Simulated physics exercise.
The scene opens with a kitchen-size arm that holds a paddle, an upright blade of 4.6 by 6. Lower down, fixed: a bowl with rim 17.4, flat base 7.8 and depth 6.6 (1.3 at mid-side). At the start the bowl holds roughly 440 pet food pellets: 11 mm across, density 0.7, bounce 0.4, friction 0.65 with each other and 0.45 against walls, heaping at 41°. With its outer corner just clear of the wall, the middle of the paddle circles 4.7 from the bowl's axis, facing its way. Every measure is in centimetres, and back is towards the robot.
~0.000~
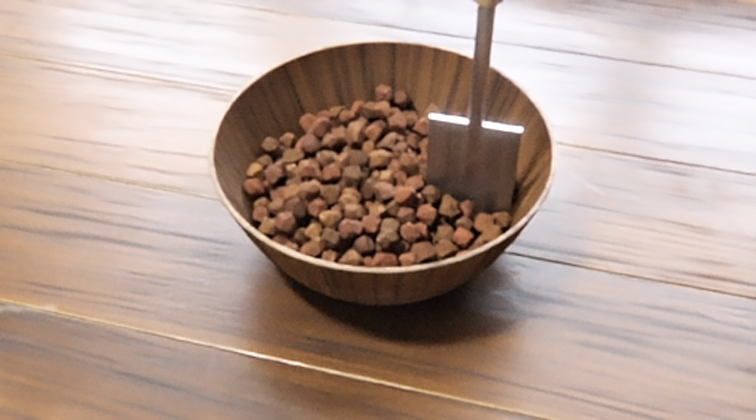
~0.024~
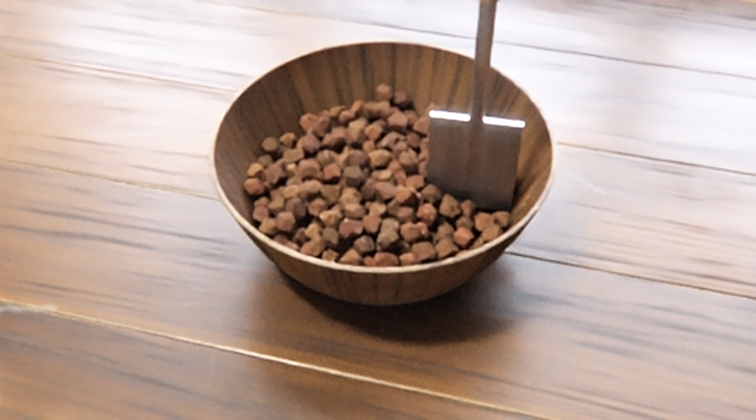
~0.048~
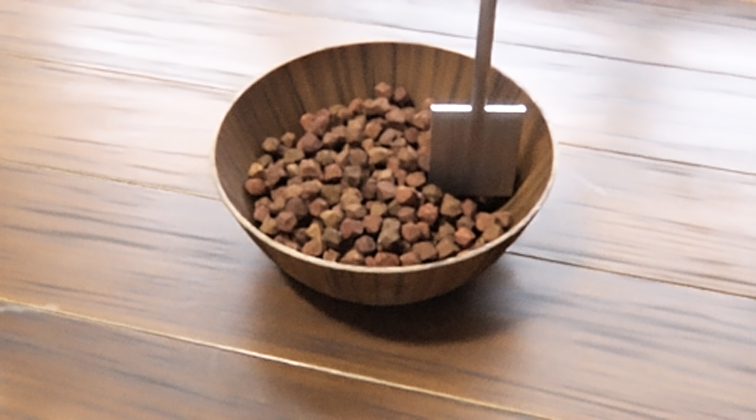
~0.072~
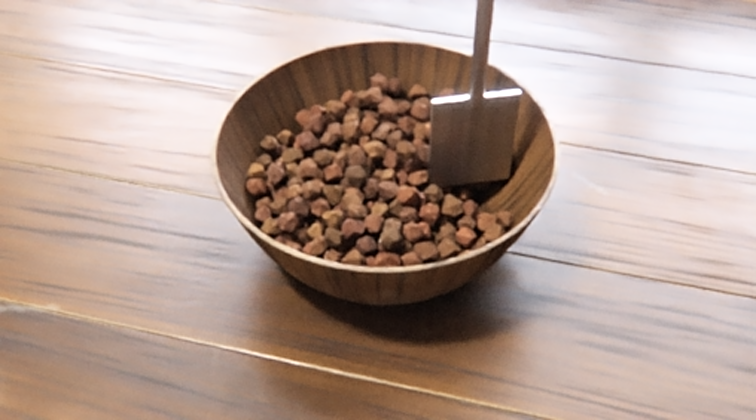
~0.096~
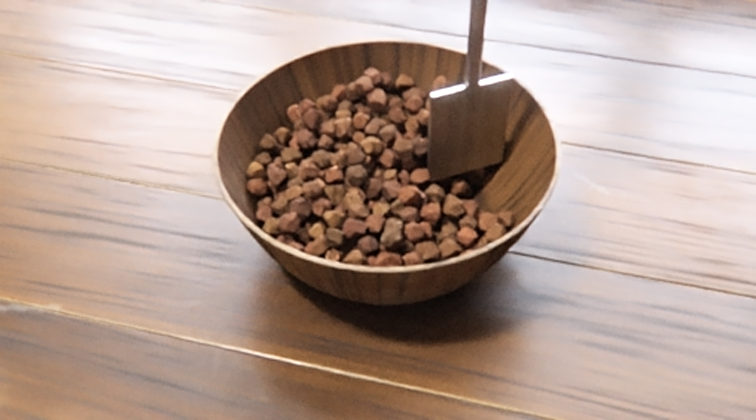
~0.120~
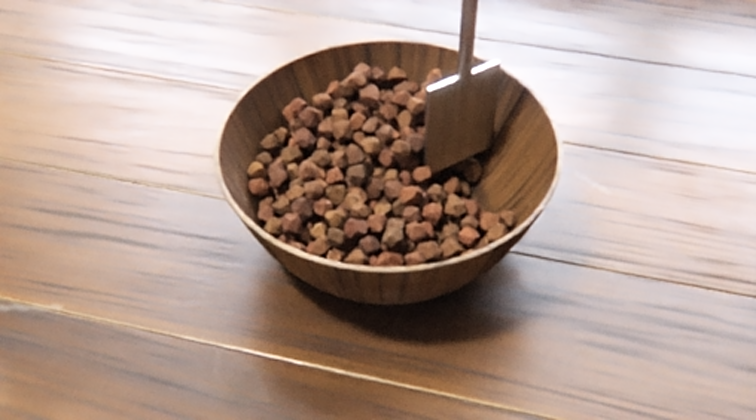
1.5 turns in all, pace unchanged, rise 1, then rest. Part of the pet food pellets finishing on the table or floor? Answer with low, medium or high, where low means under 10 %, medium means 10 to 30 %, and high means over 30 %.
Medium.
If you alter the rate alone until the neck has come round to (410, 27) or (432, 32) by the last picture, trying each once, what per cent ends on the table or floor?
Some 40 and 30 %.
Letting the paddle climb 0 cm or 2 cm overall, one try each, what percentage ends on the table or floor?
Close to 30 and 15 percent, in that order.
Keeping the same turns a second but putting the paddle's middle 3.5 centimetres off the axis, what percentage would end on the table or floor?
Near 20 percent.
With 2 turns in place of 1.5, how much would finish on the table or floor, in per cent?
25 %.
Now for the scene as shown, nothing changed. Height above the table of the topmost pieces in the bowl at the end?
7.0 cm, give or take.
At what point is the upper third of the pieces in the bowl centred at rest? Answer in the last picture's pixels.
Centre, approx.: (323, 200).
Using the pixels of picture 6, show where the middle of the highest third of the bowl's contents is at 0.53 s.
At about (368, 228).
After 0.53 s, 240° round, highest piece 9 above the table; 393 in the bowl, 31 on the table or floor, 20 in flight or on the tool.
After 0.95 s, 74° round, highest piece 8 above the table; 363 in the bowl, 78 on the table or floor, 3 in flight or on the tool.
After 1.35 s, 180° round, highest piece 7 above the table; 347 in the bowl, 96 on the table or floor, 1 in flight or on the tool.
After 2.05 s, 180° round, highest piece 7 above the table; 347 in the bowl, 97 on the table or floor.
In the end, 347 in the bowl, 97 on the table or floor. That is 22 % on the table or floor.
